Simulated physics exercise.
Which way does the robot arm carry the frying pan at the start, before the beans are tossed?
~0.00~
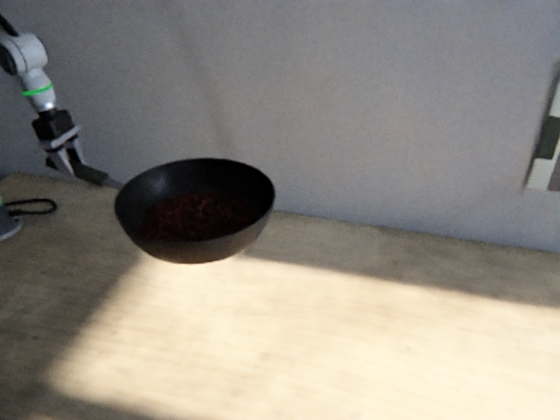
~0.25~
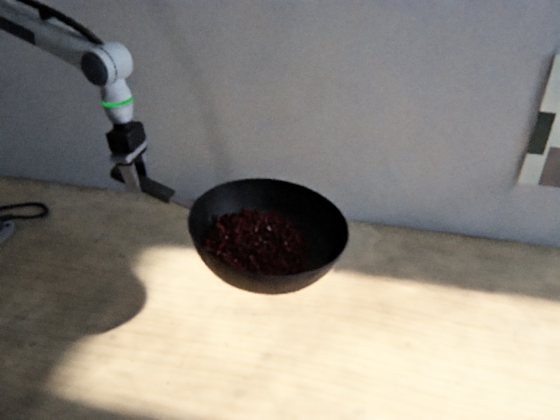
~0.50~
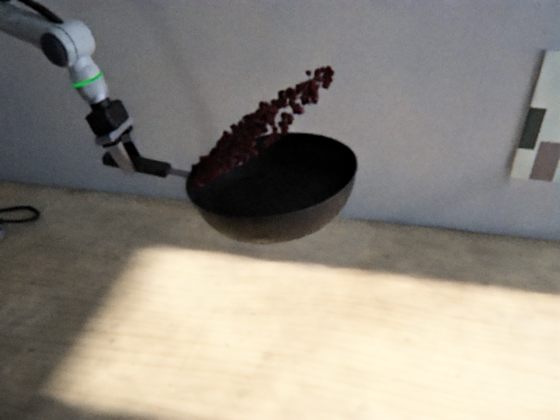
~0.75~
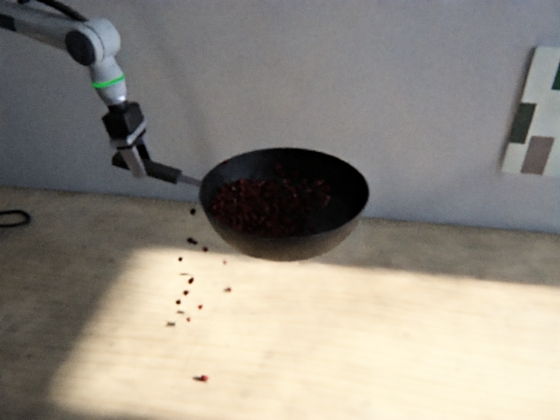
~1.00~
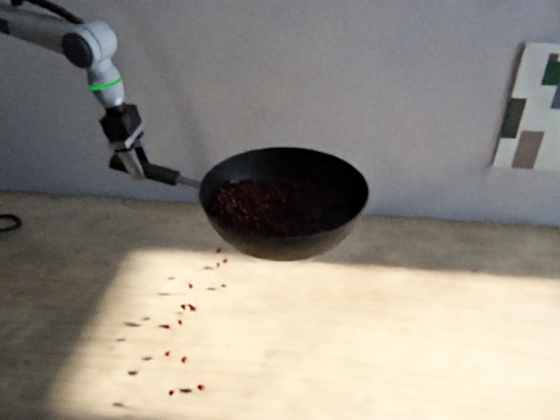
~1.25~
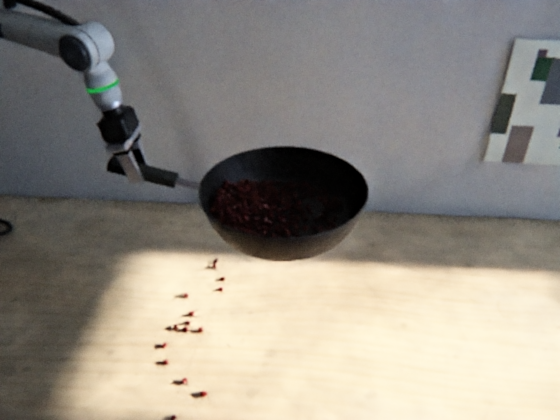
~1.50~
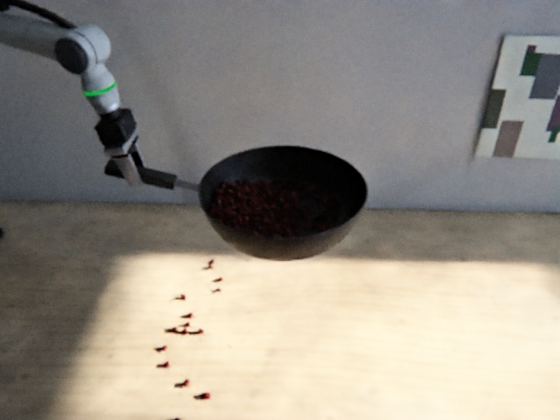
It carries the frying pan to the right.
